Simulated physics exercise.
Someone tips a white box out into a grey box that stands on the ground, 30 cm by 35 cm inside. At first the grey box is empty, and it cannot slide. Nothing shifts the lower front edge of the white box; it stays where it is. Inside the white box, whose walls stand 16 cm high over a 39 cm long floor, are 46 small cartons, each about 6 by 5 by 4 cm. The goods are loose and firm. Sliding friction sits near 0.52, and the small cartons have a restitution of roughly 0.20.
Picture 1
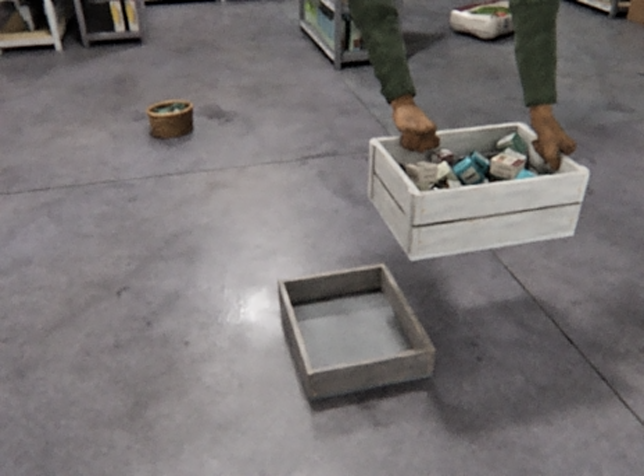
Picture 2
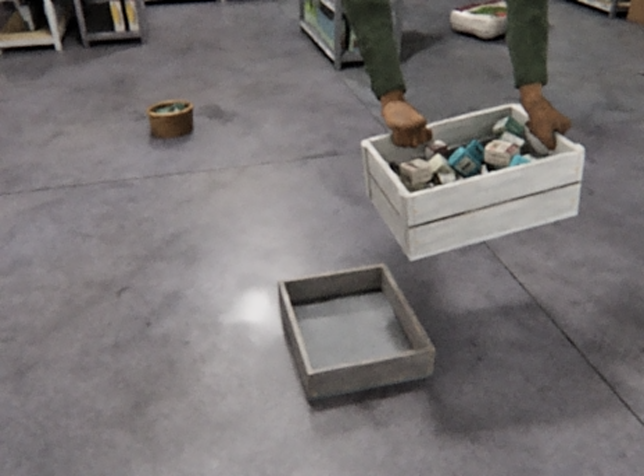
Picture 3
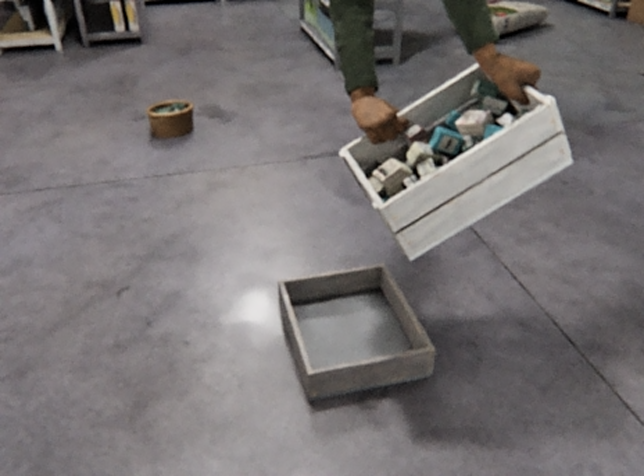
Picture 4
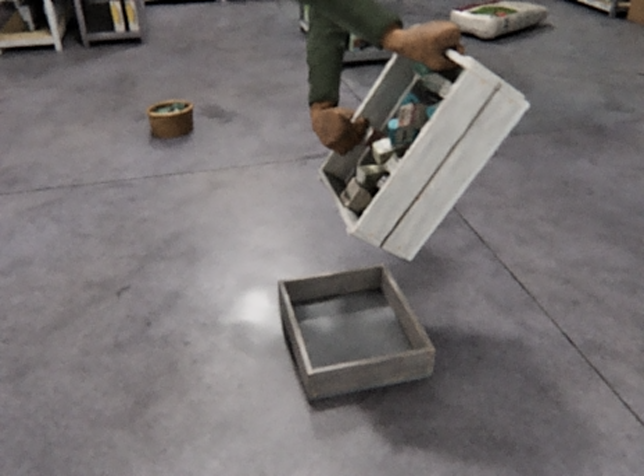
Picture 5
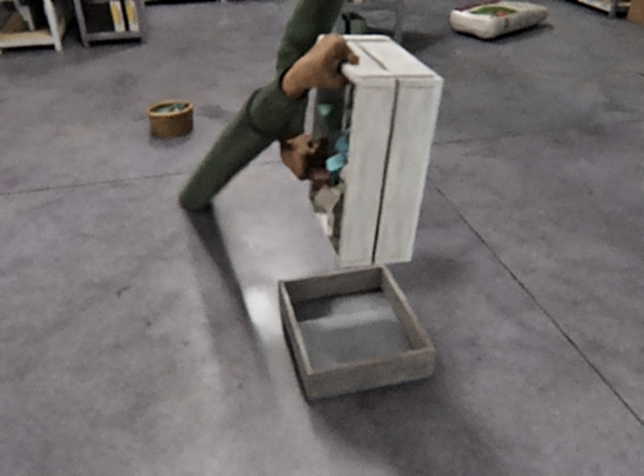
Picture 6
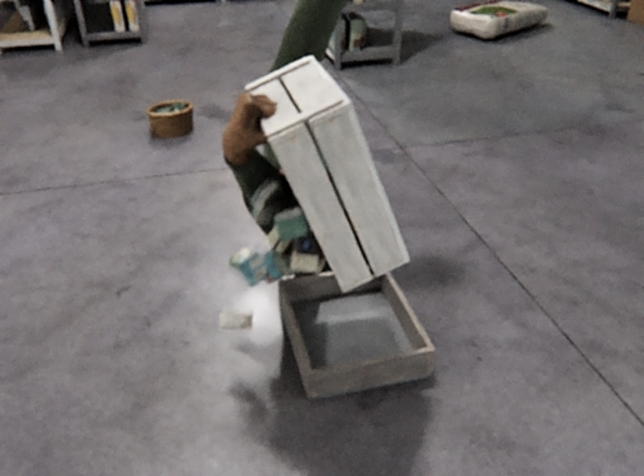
On a grey floor, hands tilting a white box of small cartons above an empty grey box, some cartons tumbling out leftward.
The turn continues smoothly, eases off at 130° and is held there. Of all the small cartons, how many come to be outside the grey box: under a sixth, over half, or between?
Above one half of the load, outside the grey box.
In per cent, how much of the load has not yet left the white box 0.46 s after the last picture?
0 %.
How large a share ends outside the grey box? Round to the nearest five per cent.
75 %.
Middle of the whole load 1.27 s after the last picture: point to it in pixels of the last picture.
Roughly at pixel (245, 346).
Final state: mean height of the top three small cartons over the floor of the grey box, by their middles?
Around 6 centimetres.
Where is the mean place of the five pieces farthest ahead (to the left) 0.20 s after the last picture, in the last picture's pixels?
Their mean place is near (178, 356).
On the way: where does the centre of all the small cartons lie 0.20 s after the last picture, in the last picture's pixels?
Centre: About (271, 305).
Then, 0.20 s after the last picture, tilt 129°; 14 still in the white box, 1 in the grey box, 20 outside the grey box and 11 in the air.
Then, 0.46 s after the last picture, tilt 130°; 9 in the grey box, 33 outside the grey box and 4 in the air.
Then, 0.81 s after the last picture, tilt 130°; 12 in the grey box and 34 outside the grey box.
Final count (1.27 s after the last picture), 12 in the grey box and 34 outside the grey box. Asked share, 34 of 46, 74 per cent.
